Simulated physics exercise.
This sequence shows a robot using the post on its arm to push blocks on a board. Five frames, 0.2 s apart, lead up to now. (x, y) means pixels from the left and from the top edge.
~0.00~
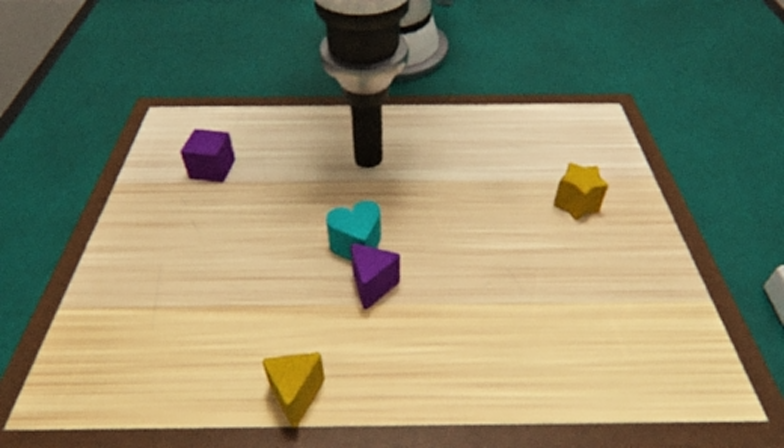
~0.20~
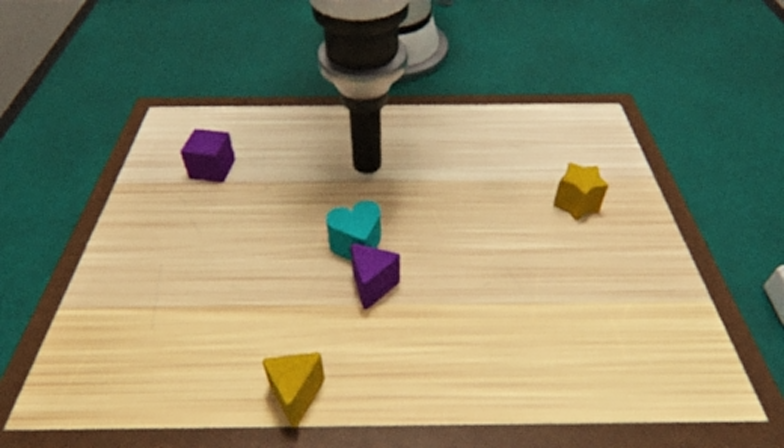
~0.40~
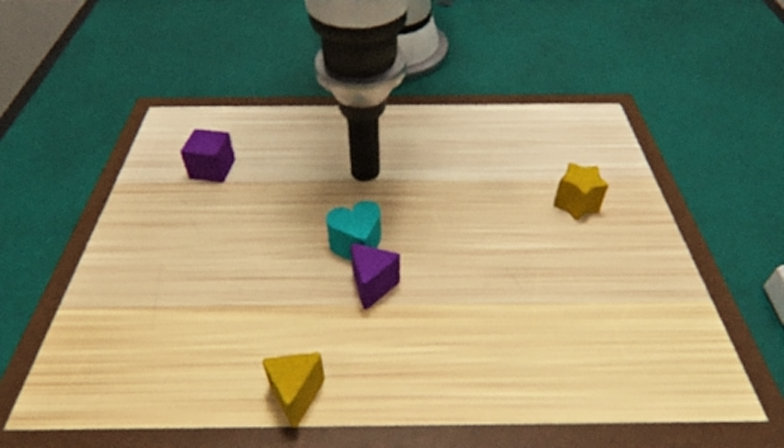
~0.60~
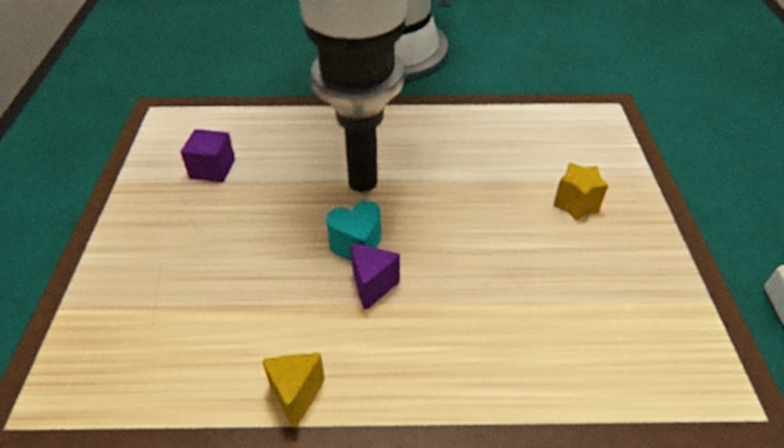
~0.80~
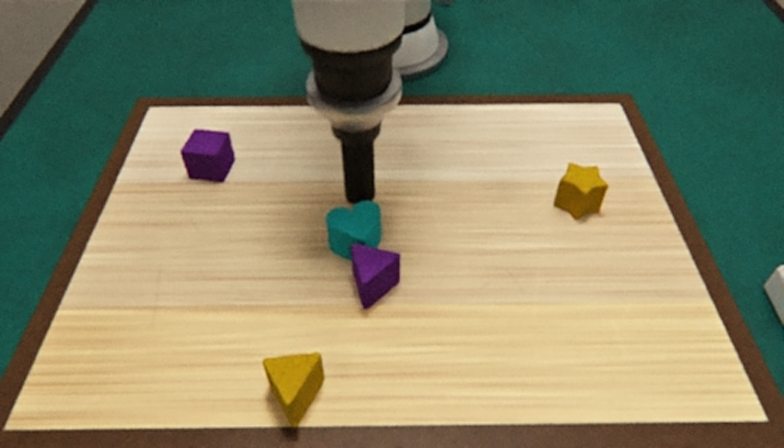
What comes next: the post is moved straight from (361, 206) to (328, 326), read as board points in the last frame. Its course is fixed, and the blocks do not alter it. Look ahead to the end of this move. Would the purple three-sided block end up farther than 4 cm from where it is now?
Yes
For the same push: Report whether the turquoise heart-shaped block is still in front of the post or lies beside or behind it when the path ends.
Kept ahead.
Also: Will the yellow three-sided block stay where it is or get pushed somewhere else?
That block stays.
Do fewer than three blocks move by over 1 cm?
Yes, that is what happens.
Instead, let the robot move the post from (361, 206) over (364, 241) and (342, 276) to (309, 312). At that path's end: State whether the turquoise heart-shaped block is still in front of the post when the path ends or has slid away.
The block stays ahead.
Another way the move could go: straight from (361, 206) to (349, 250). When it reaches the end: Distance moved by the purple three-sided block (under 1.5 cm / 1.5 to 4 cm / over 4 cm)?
The best fit is 1.5 to 4 cm.
What follows on the original path. One third of the way, post (349, 232); turquoise heart-shaped block (350, 241), turned 15° clockwise; purple three-sided block (372, 273), turned 40° anticlockwise.
Two thirds of the way, post (338, 271); turquoise heart-shaped block (340, 284); purple three-sided block (380, 295), turned 75° anticlockwise.
At the end, post (326, 316); yellow three-sided block not moved; turquoise heart-shaped block (337, 332); purple three-sided block (387, 306), turned 100° anticlockwise.
